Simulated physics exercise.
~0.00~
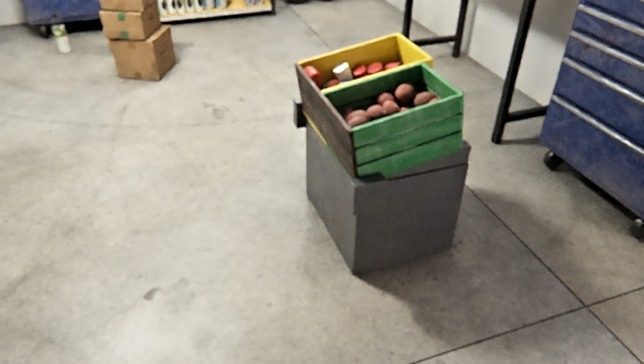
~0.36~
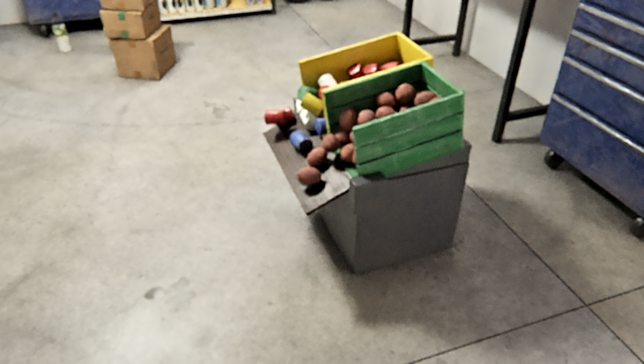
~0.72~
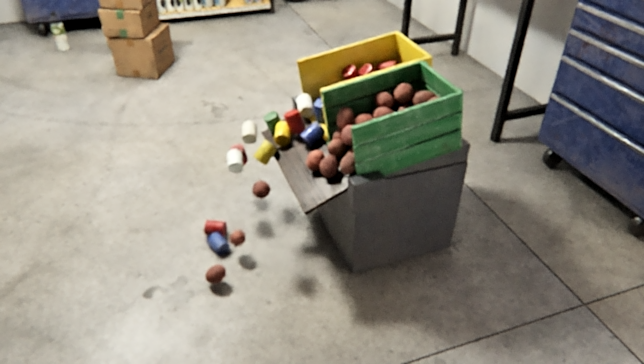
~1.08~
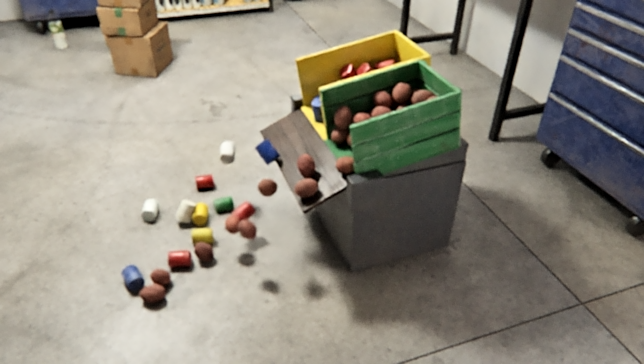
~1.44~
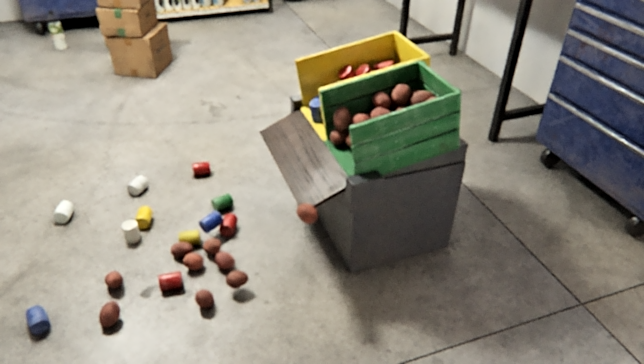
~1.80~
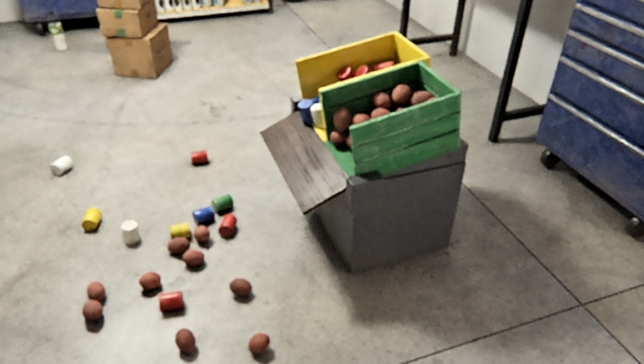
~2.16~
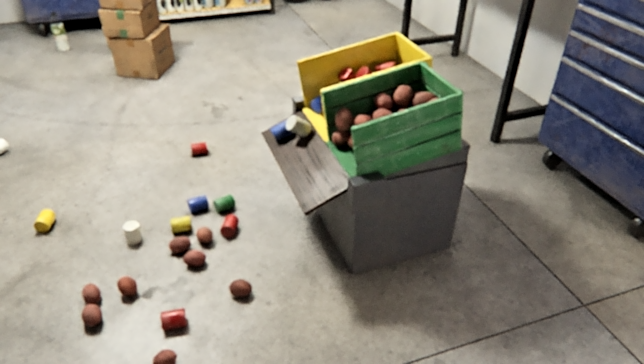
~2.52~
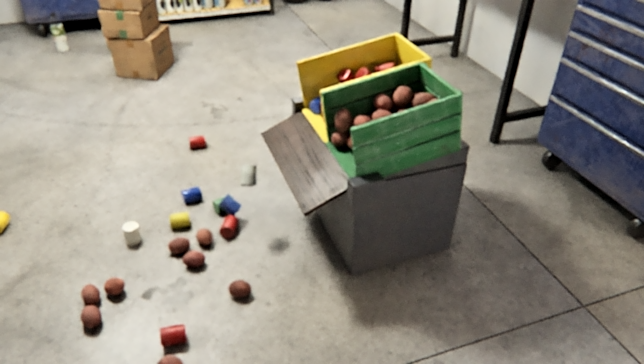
Two open chutes, green and yellow, spill some potatoes and jars leftward, while many potatoes stay inside.
